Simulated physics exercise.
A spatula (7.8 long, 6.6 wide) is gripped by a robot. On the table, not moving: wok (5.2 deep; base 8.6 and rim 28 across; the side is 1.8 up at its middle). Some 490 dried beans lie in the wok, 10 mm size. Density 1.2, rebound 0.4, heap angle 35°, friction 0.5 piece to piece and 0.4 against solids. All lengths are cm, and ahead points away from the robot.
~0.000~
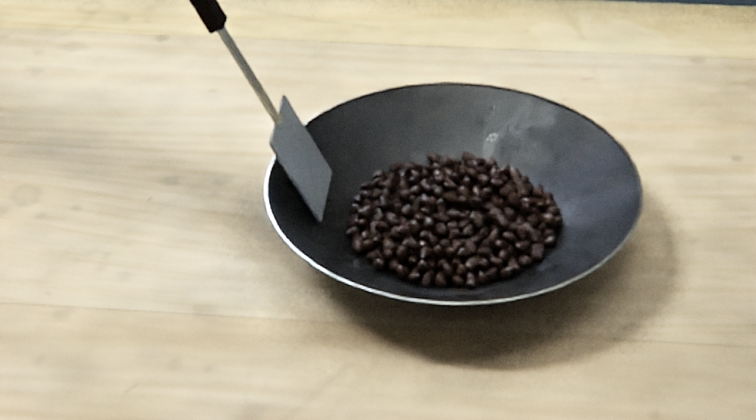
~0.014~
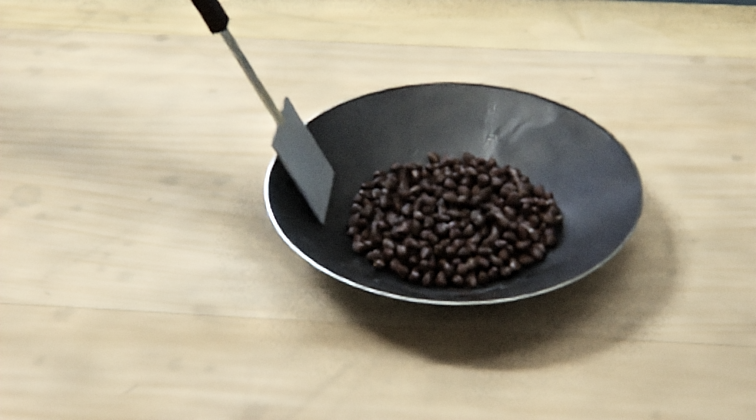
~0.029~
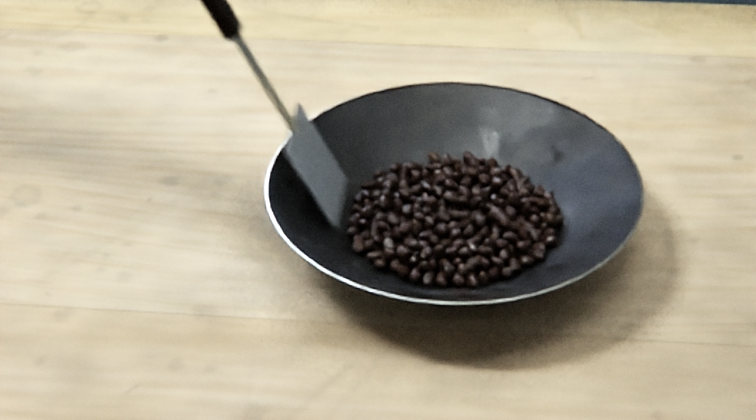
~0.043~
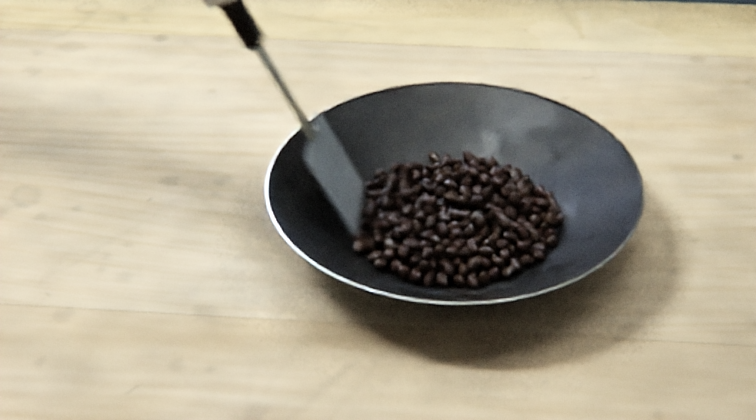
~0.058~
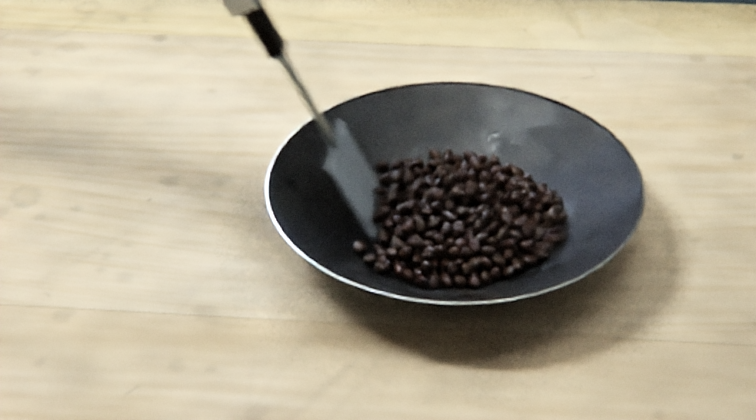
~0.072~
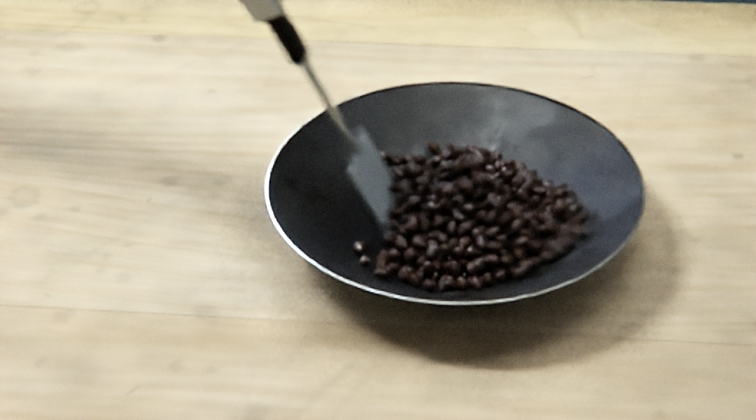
Spatula with a black handle moving right inside a dark wok, pushing into a pile of dark beans and shifting them rightward.
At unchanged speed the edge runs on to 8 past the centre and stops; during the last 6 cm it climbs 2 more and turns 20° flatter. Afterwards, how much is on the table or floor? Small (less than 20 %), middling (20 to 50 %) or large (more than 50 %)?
A middling share, 20 to 50 %, ends on the table or floor.
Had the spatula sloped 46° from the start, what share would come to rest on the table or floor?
In that case some 25 per cent.
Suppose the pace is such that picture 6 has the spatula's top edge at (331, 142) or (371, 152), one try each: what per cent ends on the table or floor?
About 15 and 35 per cent.
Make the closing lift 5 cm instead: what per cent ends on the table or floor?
About 20 per cent.
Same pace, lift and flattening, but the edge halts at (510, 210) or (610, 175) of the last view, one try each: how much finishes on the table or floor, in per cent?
About 5 and 45 per cent.
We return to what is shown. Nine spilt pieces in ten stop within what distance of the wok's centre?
Some 35 cm.
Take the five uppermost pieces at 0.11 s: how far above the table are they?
About 7 cm.
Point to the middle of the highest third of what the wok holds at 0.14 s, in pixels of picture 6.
At about (555, 195).
After 0.11 s, sloping 64°, highest piece 7 above the table; 487 in the wok.
After 0.14 s, sloping 58°, highest piece 9 above the table; 481 in the wok, 6 on the blade or in flight.
After 0.36 s, sloping 44°, highest piece 7 above the table; 348 in the wok, 120 on the table or floor, 19 on the blade or in flight.
After 1.41 s, sloping 44°, highest piece 6 above the table; 348 in the wok, 139 on the table or floor.
At rest, 348 in the wok, 139 on the table or floor. That is 29 % on the table or floor.
